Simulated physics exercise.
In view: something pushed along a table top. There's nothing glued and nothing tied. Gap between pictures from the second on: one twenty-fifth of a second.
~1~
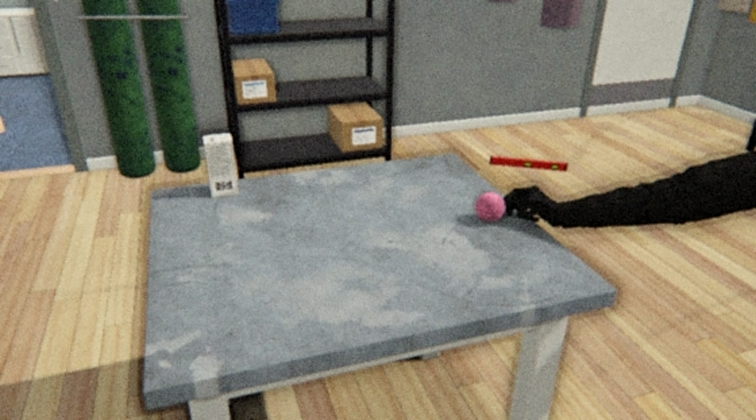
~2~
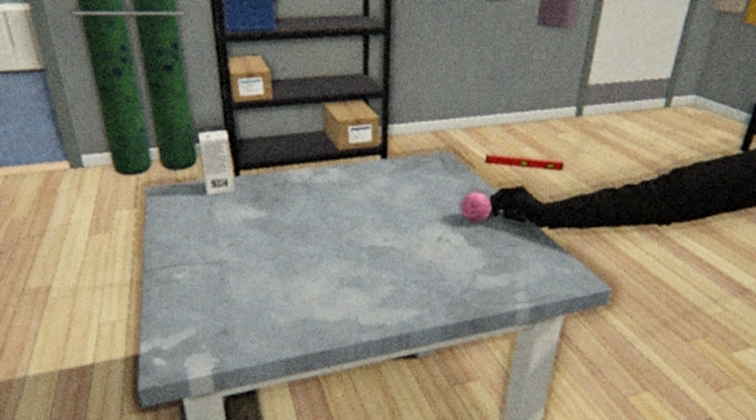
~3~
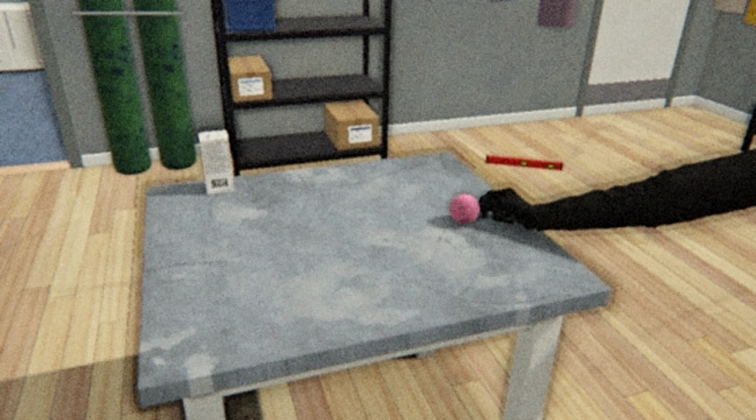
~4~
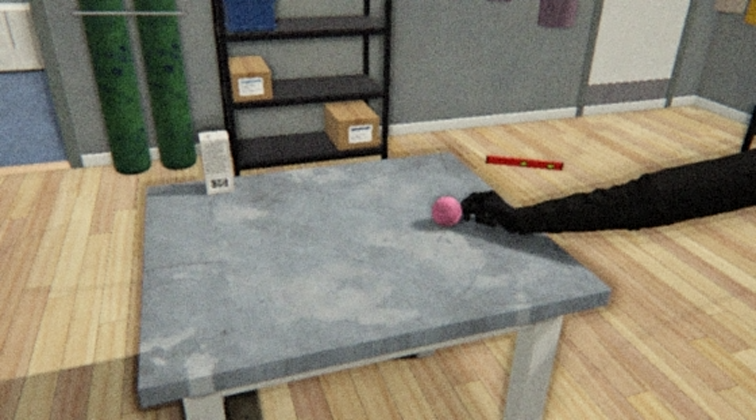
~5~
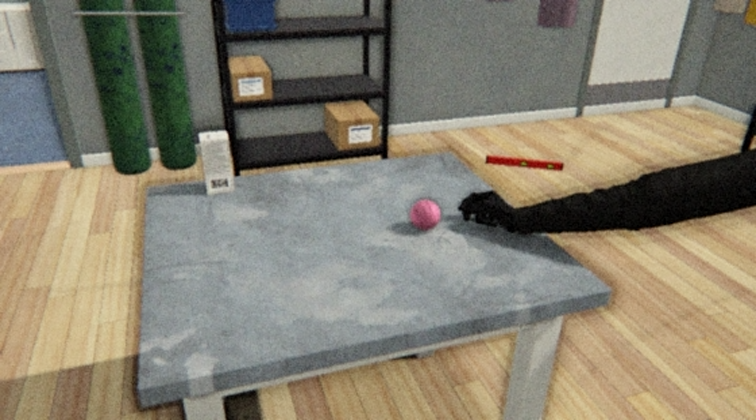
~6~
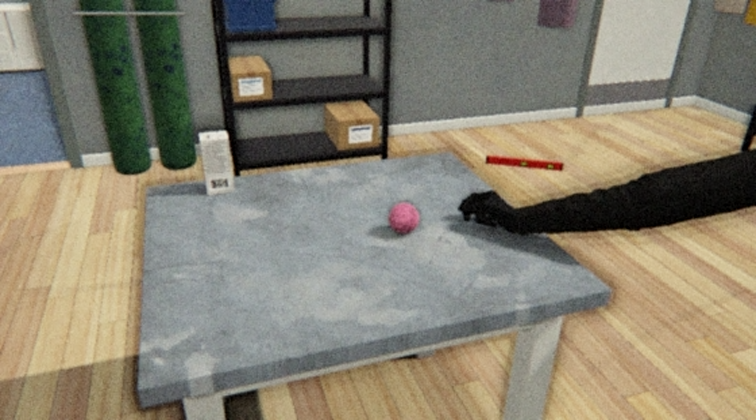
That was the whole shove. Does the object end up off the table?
Ha, it is off the tabletop once it's done.
Then, 0.20 s after the last picture, pink ball rolled well along near (295, 235).
Then, 0.40 s after the last picture, pink ball rolled well along near (184, 251).
Then, 0.70 s after the last picture, pink ball now off the table.
Then, 0.90 s after the last picture, things are still on the move.
By the end, off the table, pink ball.
